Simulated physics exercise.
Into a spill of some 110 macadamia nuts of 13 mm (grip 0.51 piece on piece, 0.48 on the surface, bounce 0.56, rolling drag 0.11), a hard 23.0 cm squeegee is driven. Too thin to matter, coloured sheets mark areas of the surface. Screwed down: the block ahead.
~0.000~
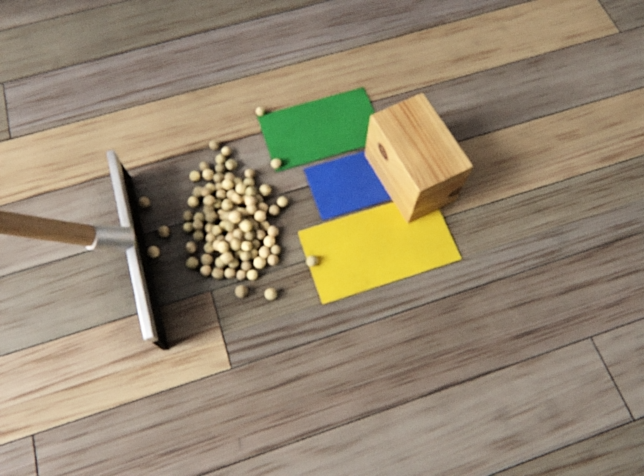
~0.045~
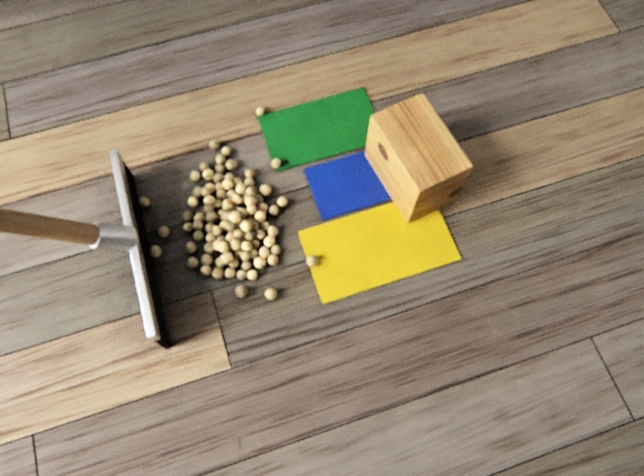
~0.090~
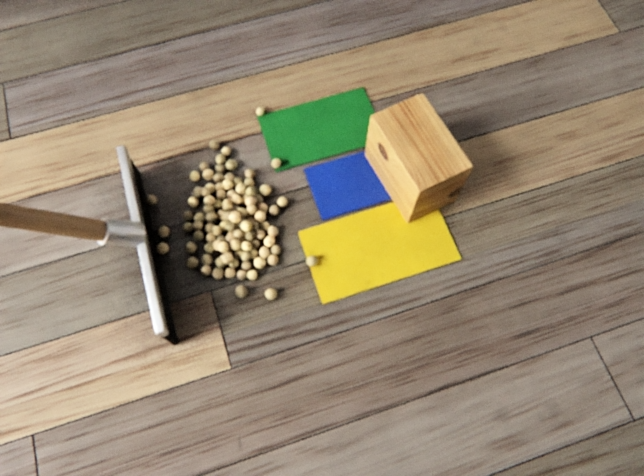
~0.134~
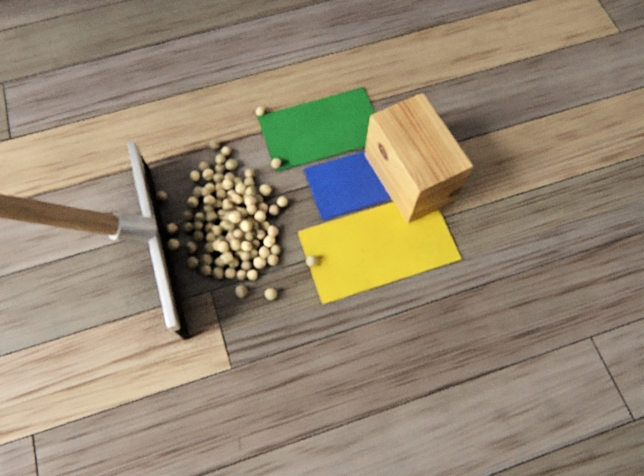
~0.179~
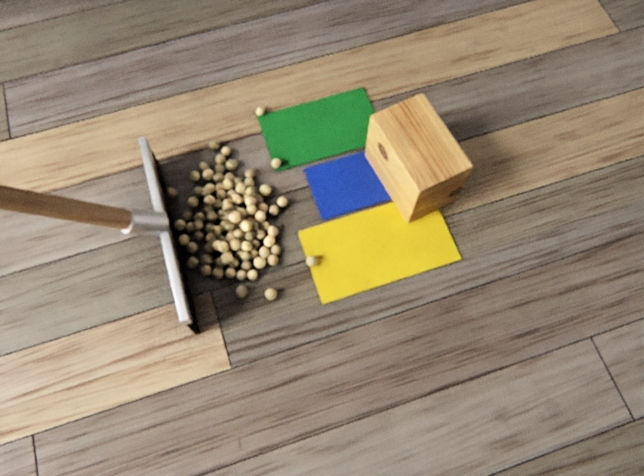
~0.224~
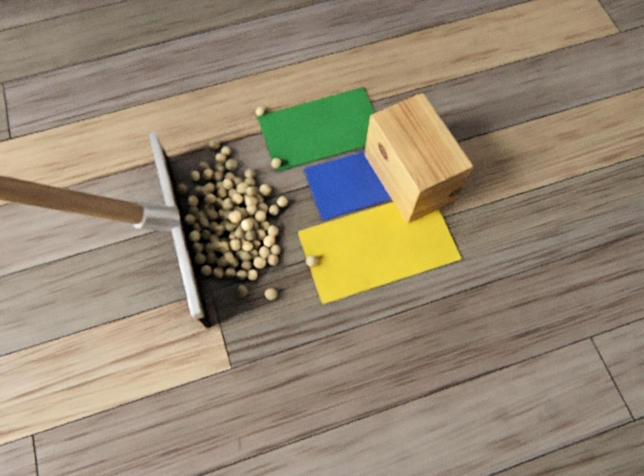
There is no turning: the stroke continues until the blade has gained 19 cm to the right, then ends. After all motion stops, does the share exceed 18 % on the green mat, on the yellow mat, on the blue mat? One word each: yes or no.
Green mat: Yes, yellow mat: Yes, blue mat: Yes.
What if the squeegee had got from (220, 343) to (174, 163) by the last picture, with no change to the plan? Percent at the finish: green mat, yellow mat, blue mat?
Green mat 10, yellow mat 35, blue mat 20.
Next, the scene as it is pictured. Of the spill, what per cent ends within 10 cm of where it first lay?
About 10 %.
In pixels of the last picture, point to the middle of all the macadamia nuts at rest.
I'd say around (324, 187) in the last picture.
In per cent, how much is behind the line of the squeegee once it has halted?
I'd estimate close to 5 per cent.
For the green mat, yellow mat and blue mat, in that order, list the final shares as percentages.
Green mat: 25; yellow mat: 25; blue mat: 30.
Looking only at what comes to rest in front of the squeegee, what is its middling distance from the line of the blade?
4 cm.
After 0.48 s, squeegee 13 cm from its start, spill 19 cm wide; yellow mat 5 %, off the mats 95 %.
After 0.73 s, squeegee 19 cm from its start, spill 22 cm wide; yellow mat 25 %, blue mat 30 %, green mat 25 %, off the mats 20 %.
After 0.94 s, squeegee 19 cm from its start, spill 23 cm wide; yellow mat 25 %, blue mat 30 %, green mat 25 %, off the mats 15 %.
At rest (1.2 s), yellow mat 25 %, blue mat 30 %, green mat 25 %, off the mats 15 %.
